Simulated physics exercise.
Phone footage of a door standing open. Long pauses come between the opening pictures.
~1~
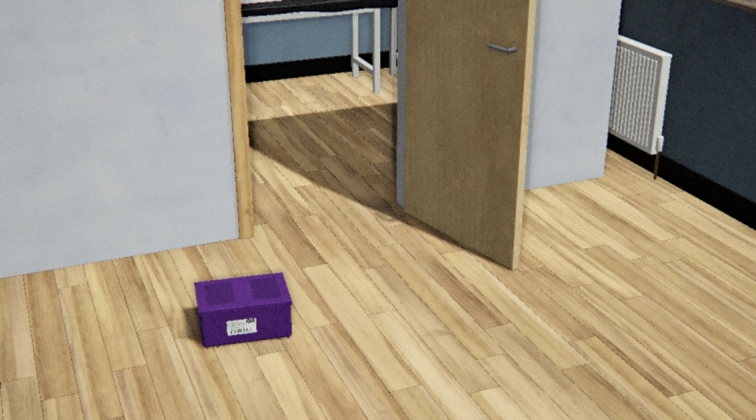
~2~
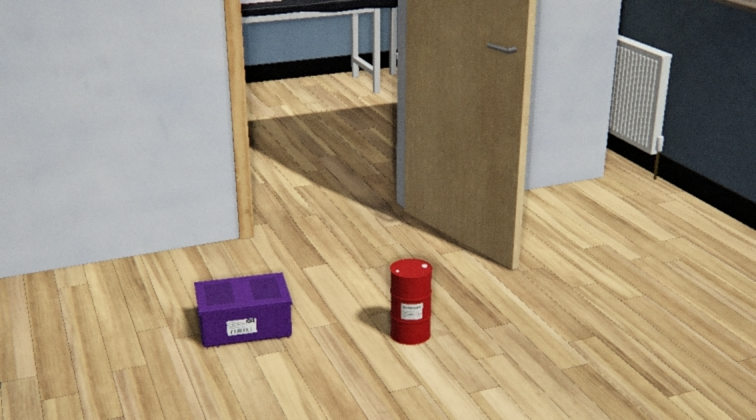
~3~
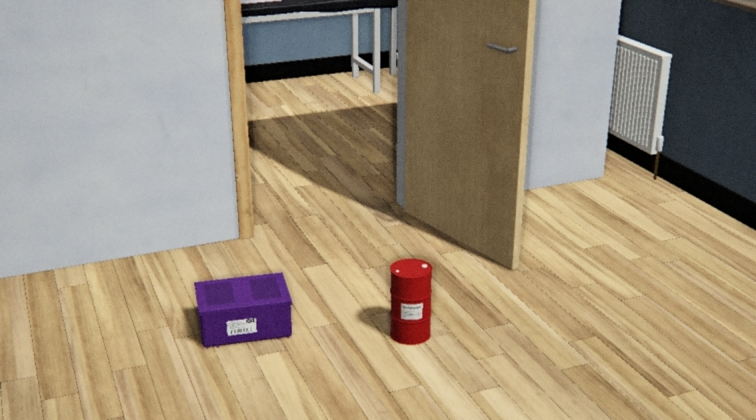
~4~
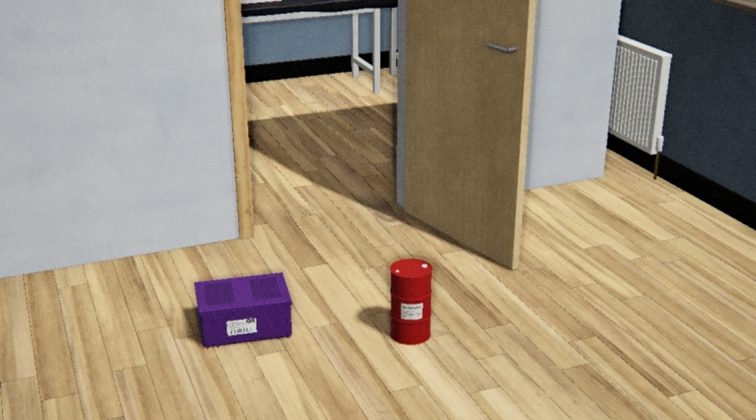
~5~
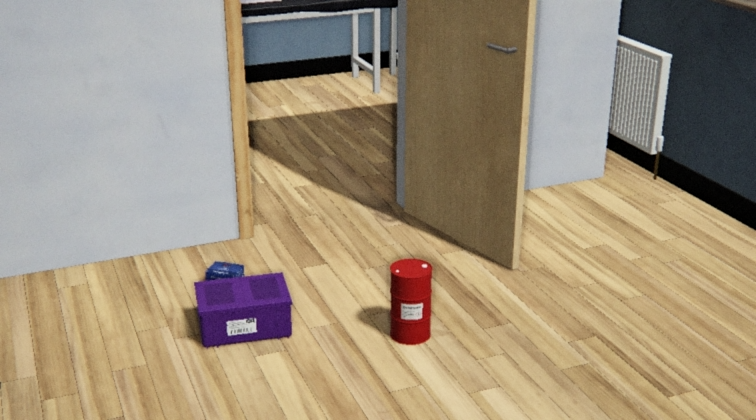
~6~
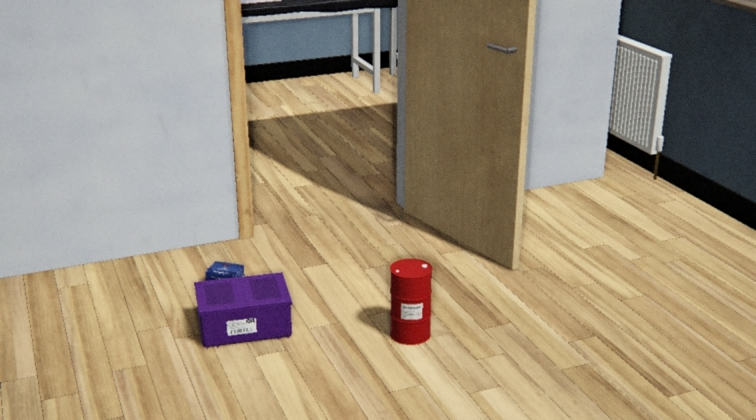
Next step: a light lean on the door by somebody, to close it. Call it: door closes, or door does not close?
Door closes.
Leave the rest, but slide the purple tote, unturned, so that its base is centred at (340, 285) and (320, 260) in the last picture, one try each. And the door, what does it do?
In the first case it shuts; in the second case it is blocked.
Then, 0.80 s after the last picture, door 86° open.
Then, 1.40 s after the last picture, door 60° open.
Then, 1.90 s after the last picture, door 35° open.
Then, 2.30 s after the last picture, door 14° open.
At rest, door 0° open; all 3 in place. Seen from the same camera at the end, blue box near (225, 275).
